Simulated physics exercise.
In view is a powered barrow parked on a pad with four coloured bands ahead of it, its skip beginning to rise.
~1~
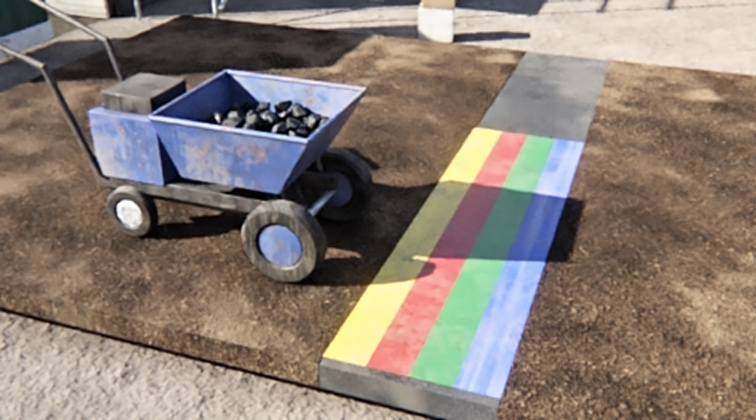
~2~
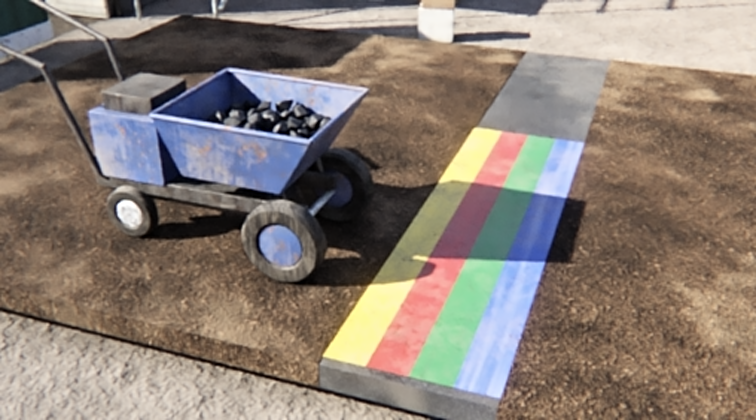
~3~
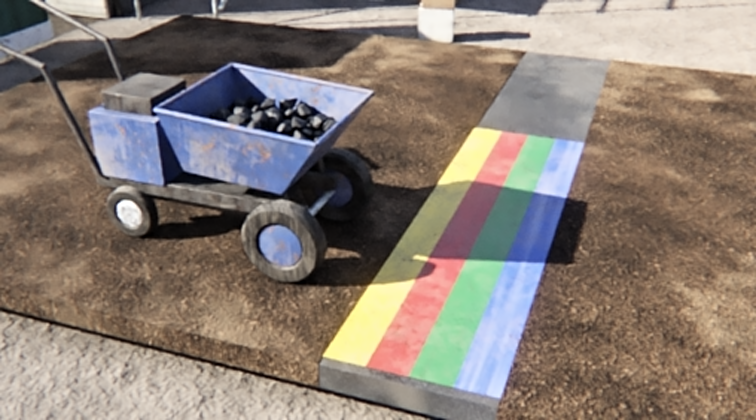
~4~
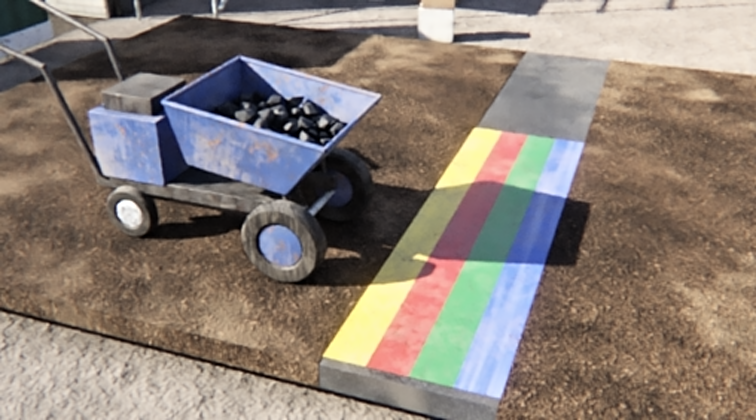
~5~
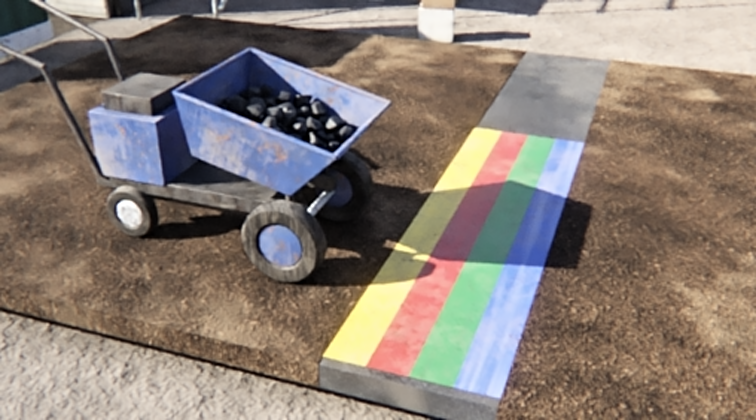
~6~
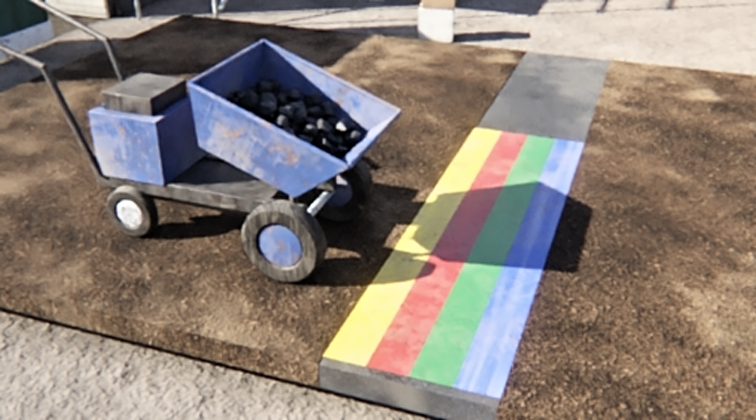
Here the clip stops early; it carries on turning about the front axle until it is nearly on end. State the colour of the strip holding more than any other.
It is red.
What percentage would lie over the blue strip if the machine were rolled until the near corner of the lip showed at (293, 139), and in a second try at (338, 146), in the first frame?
About 0 percent at the first place and about 20 percent at the second.
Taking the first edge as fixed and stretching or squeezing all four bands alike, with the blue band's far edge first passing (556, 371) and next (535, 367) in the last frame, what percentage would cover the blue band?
About 0 % and 0 %.
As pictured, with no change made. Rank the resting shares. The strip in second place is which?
I'd say green.
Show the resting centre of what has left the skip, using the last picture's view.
Centre at rest: Close to (453, 266).
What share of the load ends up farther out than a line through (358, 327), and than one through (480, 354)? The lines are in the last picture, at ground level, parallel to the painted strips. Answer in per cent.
Around 80 per cent for the first, around 10 per cent for the second.
Just after the last frame, skip tipped steeply; every one in the skip.
A moment on, skip tipped right over; almost all in the skip; about a tenth over the red strip; just a few falling.
Further on, skip tipped right over; roughly a third in the skip; just a few over the yellow strip; roughly a quarter over the red strip; roughly a quarter over the green strip; about a tenth over the blue strip; just a few off the paint.
When it is over, skip tipped right over; roughly a quarter in the skip; about a tenth over the yellow strip; roughly a third over the red strip; roughly a quarter over the green strip; about a tenth over the blue strip; just a few off the paint.
